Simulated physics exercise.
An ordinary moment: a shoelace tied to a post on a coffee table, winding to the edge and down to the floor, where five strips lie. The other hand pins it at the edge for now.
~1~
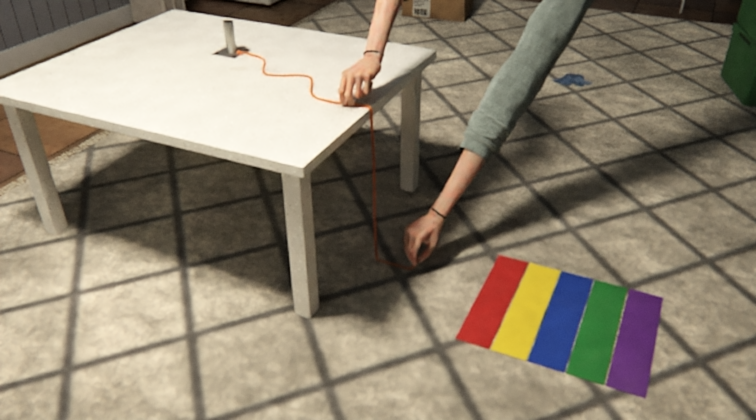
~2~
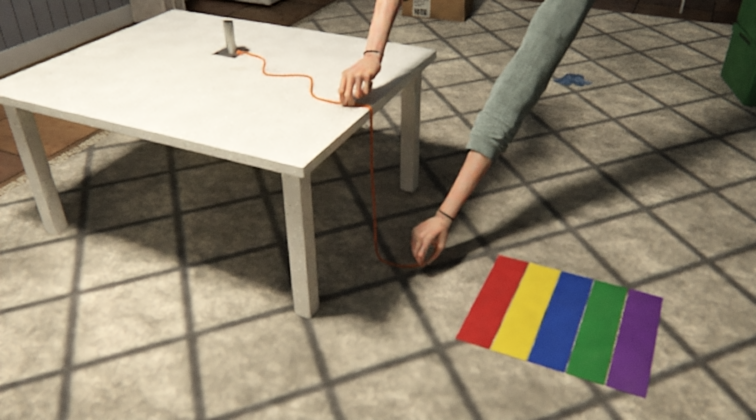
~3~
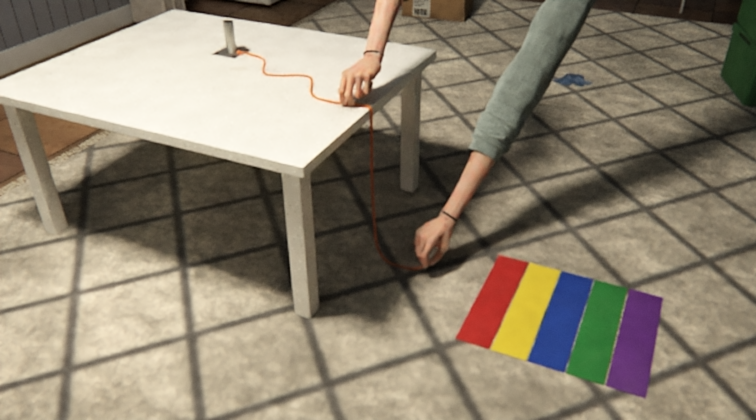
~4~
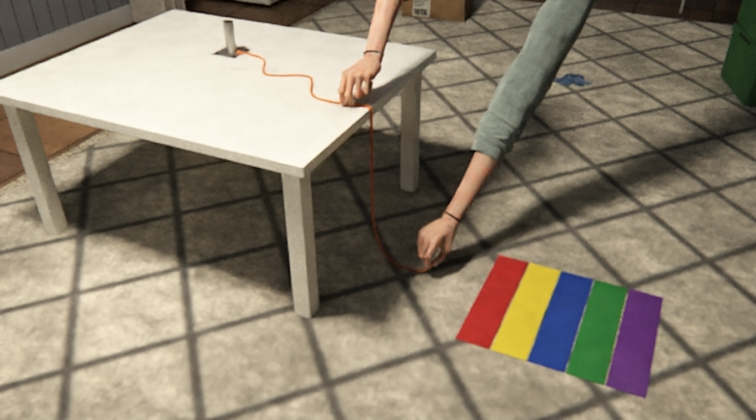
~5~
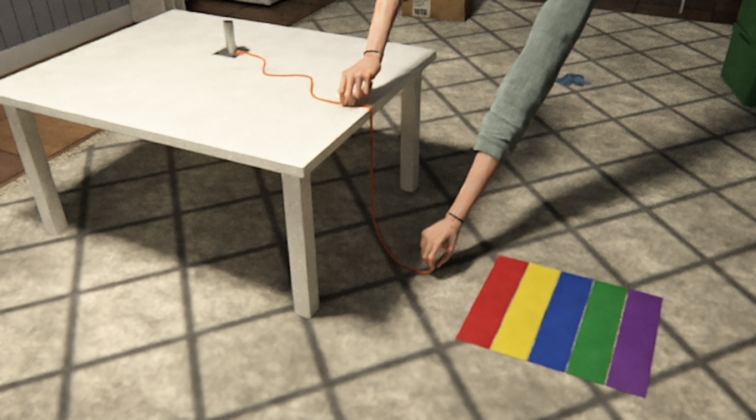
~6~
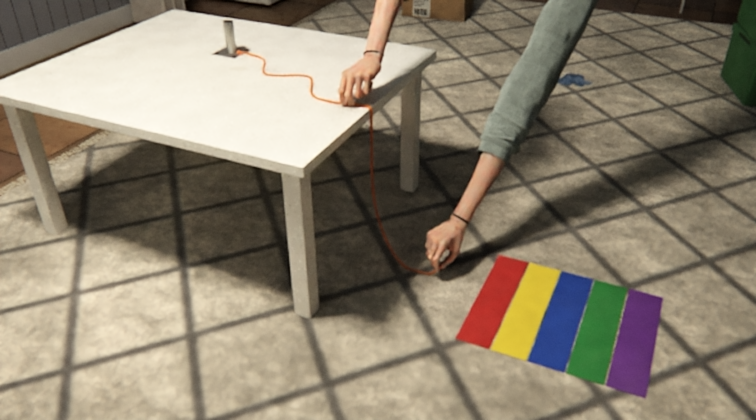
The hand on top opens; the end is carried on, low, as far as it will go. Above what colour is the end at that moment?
It halts on the blue strip.
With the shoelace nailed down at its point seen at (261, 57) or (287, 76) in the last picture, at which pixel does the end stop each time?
The places are (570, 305) and (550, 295).
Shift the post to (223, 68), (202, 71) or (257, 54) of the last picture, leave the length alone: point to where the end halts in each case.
Try by try, around (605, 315), (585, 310) and (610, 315).
Early on, end near (519, 289); over yellow.
Midway, end near (553, 298); over blue.
At the end of the slack, end near (573, 304); over blue. Over blue.
